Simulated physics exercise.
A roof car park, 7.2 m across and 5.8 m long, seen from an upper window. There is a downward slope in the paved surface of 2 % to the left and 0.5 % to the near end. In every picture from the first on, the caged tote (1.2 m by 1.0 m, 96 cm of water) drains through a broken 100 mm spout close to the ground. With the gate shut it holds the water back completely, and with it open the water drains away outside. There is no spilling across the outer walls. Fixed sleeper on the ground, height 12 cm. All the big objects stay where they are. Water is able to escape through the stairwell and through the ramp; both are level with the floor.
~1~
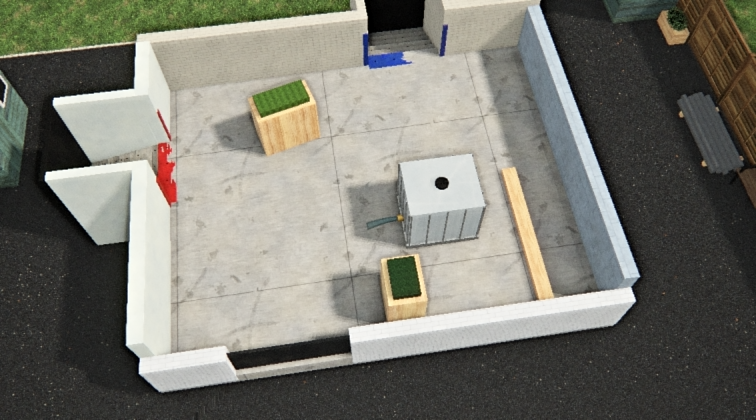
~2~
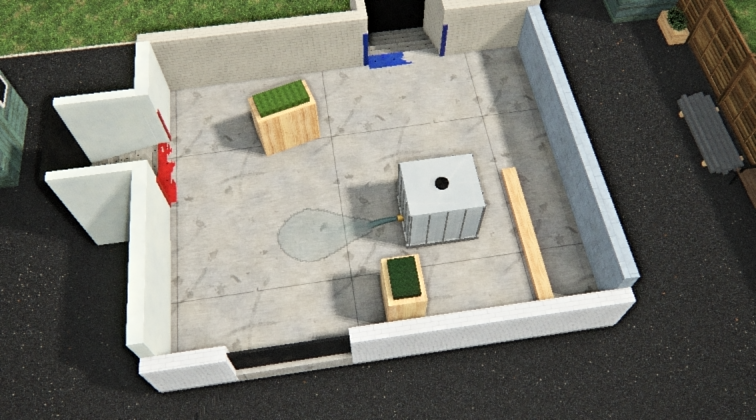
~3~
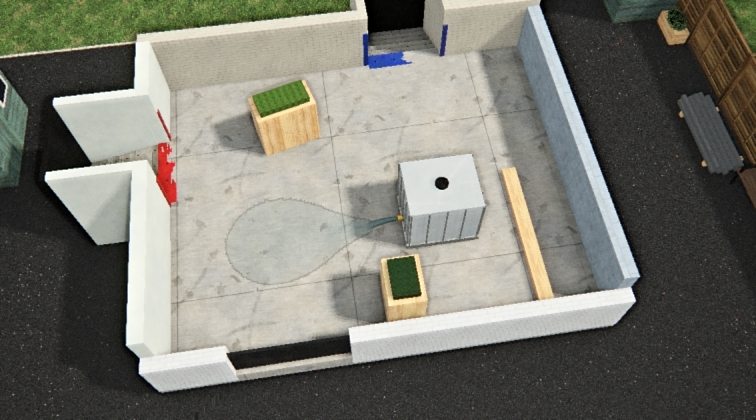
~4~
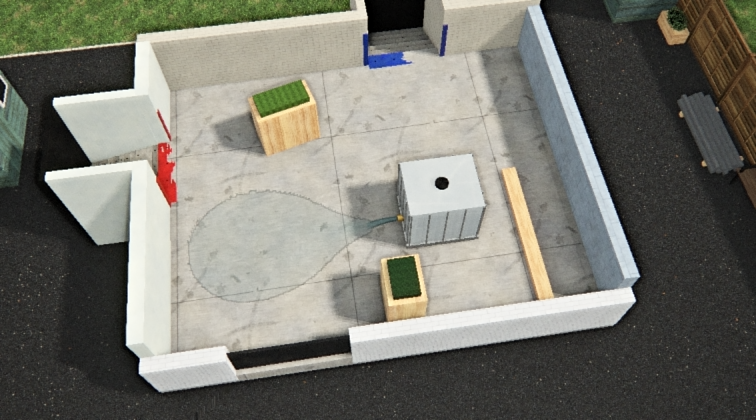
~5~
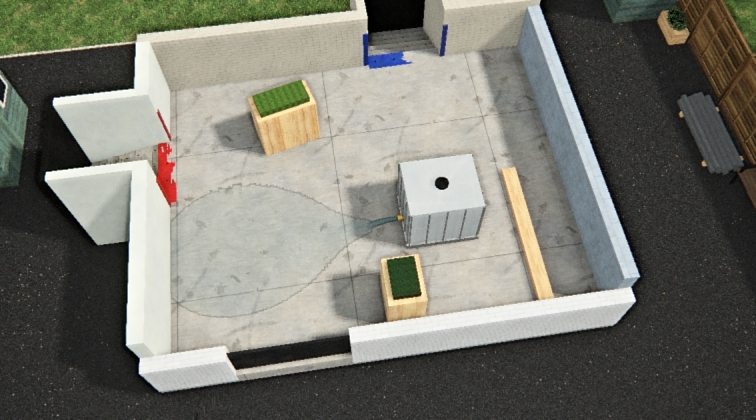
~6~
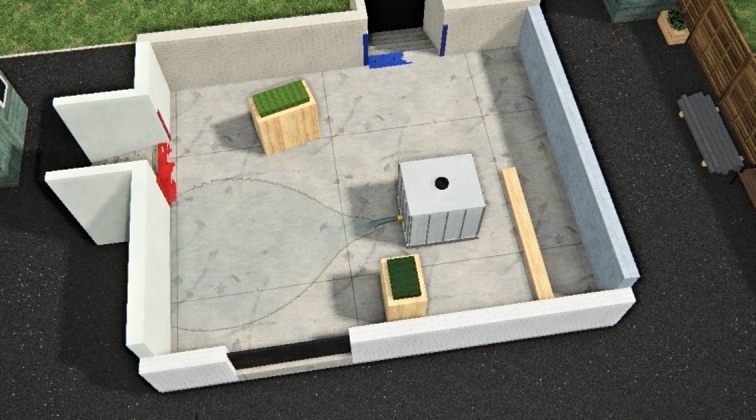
In a walled rooftop car park, water ran from the spout of a pale caged tank and spread leftward across the paving in a widening, rounded sheet until it touched the left wall.
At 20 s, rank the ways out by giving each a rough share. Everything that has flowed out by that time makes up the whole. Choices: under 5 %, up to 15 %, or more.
Gateway - less than 5 %, stairwell (marked blue) - under 5 %, down ramp (marked red) - above 15 %.
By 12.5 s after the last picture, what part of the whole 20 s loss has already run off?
Roughly 65 per cent.
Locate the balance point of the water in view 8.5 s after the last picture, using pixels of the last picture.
(224, 272).
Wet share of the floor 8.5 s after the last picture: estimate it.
Something near 30 per cent.
Then, 1.5 s after the last picture water covers 20 % of the floor and is deepest (5 cm) near (171, 261); gone so far, the gateway 0 %, the stairwell (marked blue) 0 %, the down ramp (marked red) 0 %.
Then, 4.5 s after the last picture water covers 25 % of the floor and is deepest (6 cm) near (172, 360); gone so far, the gateway 0 %, the stairwell (marked blue) 0 %, the down ramp (marked red) 3 %.
Then, 8.5 s after the last picture water covers 30 % of the floor and is deepest (6 cm) near (172, 370); gone so far, the gateway 0 %, the stairwell (marked blue) 0 %, the down ramp (marked red) 8 %.
Then, 12.5 s after the last picture water covers 30 % of the floor and is deepest (7 cm) near (172, 370); gone so far, the gateway 0 %, the stairwell (marked blue) 0 %, the down ramp (marked red) 15 %.
Then, 16.5 s after the last picture water covers 35 % of the floor and is deepest (7 cm) near (172, 370); gone so far, the gateway 0 %, the stairwell (marked blue) 0 %, the down ramp (marked red) 23 %.
